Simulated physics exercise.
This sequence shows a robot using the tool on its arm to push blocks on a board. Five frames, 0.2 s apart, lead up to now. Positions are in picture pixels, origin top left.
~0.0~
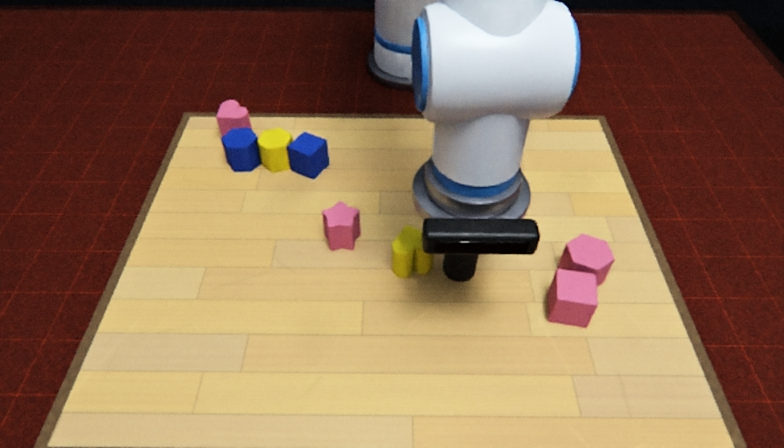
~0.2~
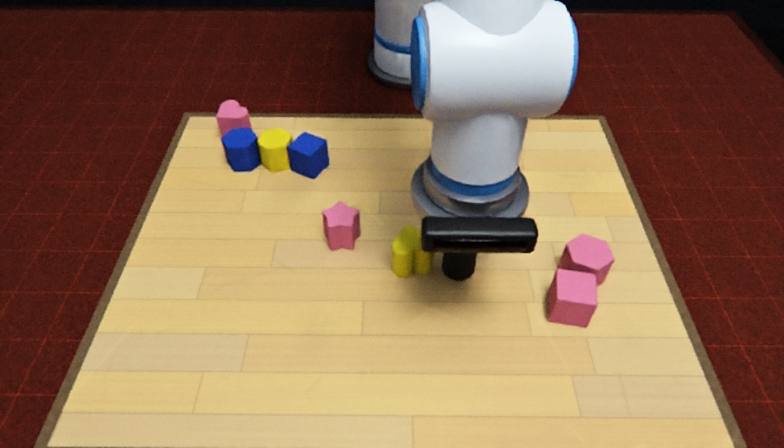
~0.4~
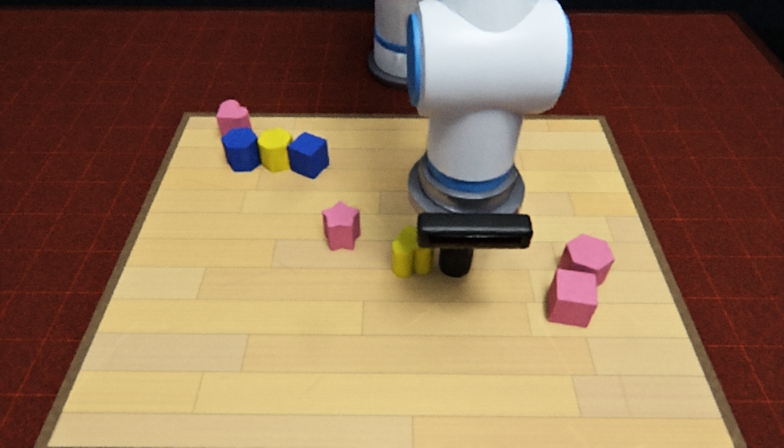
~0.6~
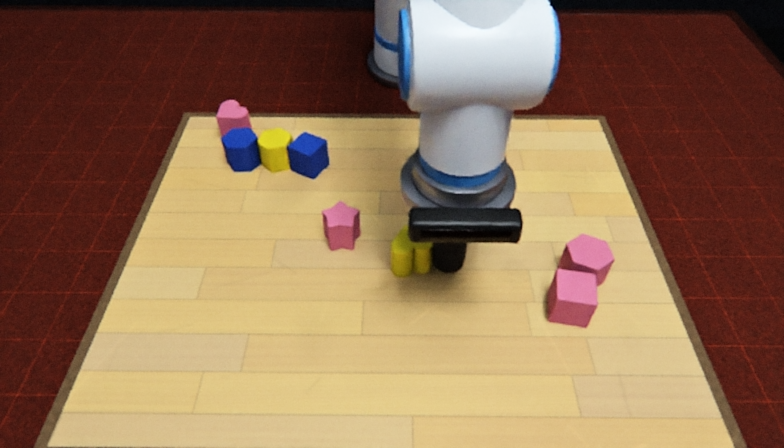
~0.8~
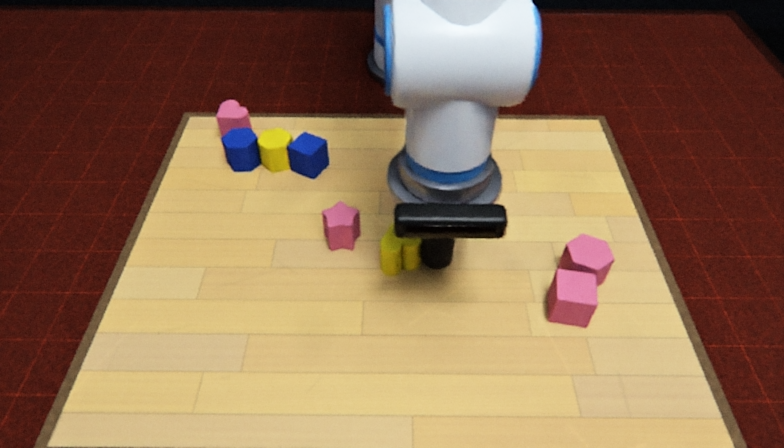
White robot arm with a black tool edging left over a wooden board, nudging a yellow block slightly toward a pink star.
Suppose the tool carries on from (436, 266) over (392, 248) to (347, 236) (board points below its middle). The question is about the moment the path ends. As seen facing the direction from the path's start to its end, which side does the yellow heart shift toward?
Its shift is leftward.
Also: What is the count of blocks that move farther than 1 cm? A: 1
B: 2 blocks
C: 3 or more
Option B.
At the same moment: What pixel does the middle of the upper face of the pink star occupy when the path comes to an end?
In the picture, it is at (315, 213).
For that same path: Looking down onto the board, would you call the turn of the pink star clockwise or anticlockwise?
Bird's-eye view: Clockwise.
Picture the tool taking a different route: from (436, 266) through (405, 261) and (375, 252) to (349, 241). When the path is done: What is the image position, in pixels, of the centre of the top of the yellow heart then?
Around (320, 236).
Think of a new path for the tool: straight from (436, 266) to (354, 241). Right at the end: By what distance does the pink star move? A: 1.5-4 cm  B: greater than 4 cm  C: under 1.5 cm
Answer: A.
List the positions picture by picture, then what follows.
The first frame shows lower end of the tool at (459, 269), tops of blocks, pink star at (340, 214), yellow heart at (412, 241).
The second frame shows tool at (458, 268), blocks as before.
The third frame shows tool at (455, 265), blocks as before.
The fourth frame shows tool at (448, 261), blocks as before.
The fifth frame shows tool at (437, 257), pink star at (340, 214), yellow heart at (400, 238).
What follows on the original path. One third of the way, tool at (406, 245); yellow heart at (370, 235), turned 30° anticlockwise.
Two thirds of the way, tool at (377, 233); pink star at (334, 214), turned 30° clockwise; yellow heart at (350, 235), turned 90° anticlockwise.
At the end, tool at (346, 227); pink star at (315, 213), turned 55° clockwise; yellow heart at (340, 237), turned 130° anticlockwise.
